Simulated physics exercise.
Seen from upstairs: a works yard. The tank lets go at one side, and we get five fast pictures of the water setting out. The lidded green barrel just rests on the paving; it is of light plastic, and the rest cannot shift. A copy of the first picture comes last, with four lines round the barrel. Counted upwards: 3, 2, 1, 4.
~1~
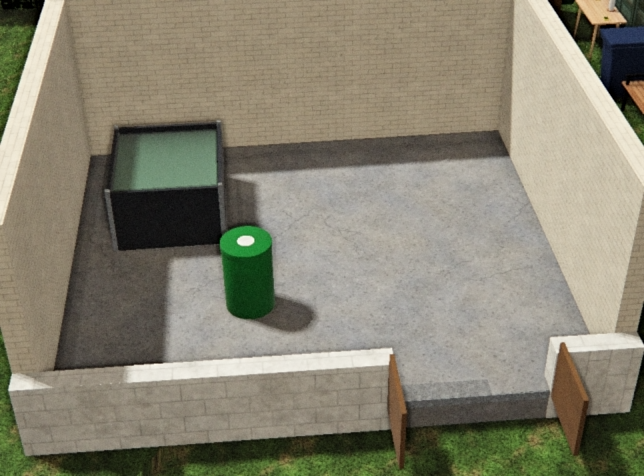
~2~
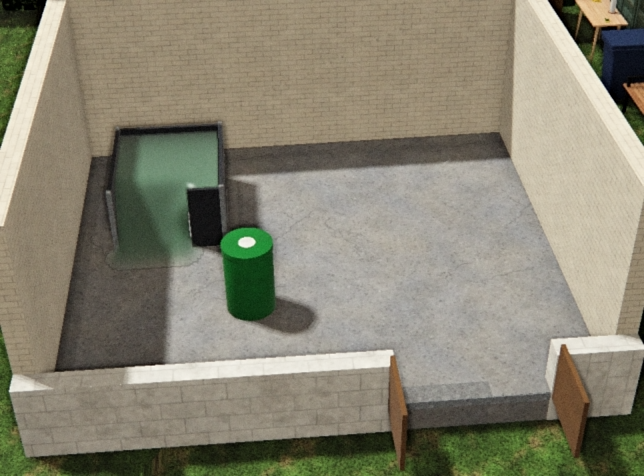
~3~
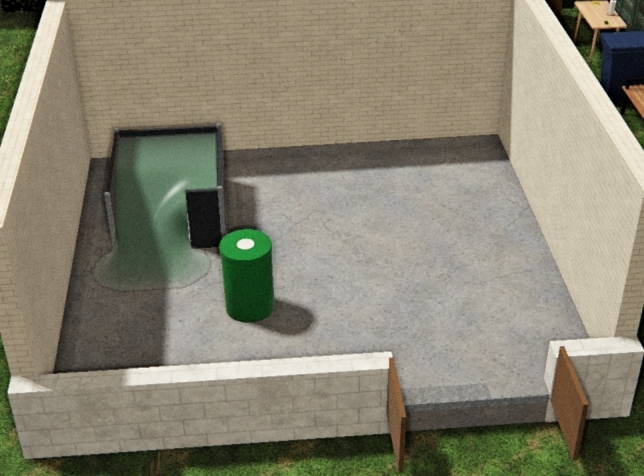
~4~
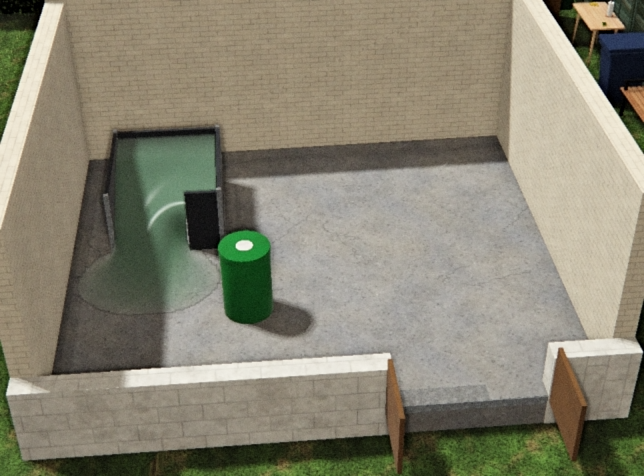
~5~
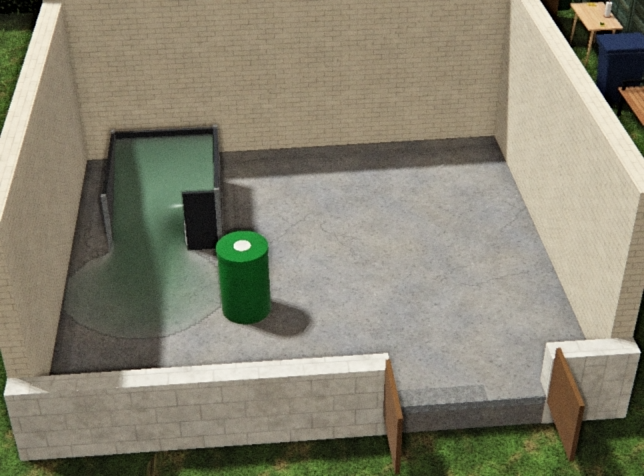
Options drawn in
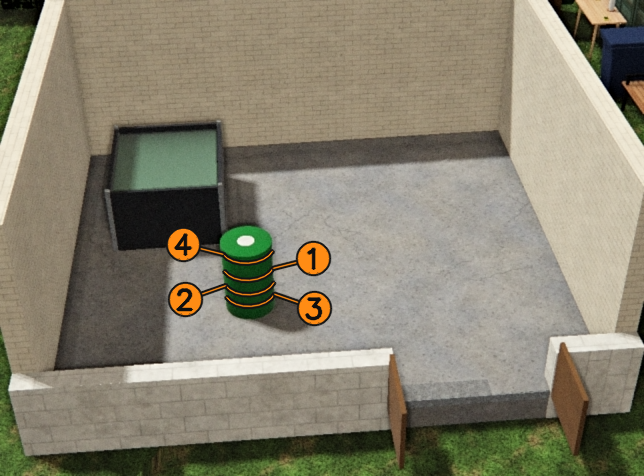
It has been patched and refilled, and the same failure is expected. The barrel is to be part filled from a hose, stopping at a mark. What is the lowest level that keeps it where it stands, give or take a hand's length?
Go for 3.
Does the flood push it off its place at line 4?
No, not at all.
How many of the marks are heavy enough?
All four.
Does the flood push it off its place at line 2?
No, that is safe.
In orange, 1 at (249, 280); 2 at (250, 294); 3 at (251, 306); 4 at (248, 263); from the bottom up 3, 2, 1, 4.
For line 1, it does not move.
For line 2, it does not move.
For line 3, it does not move.
For line 4, it does not move.
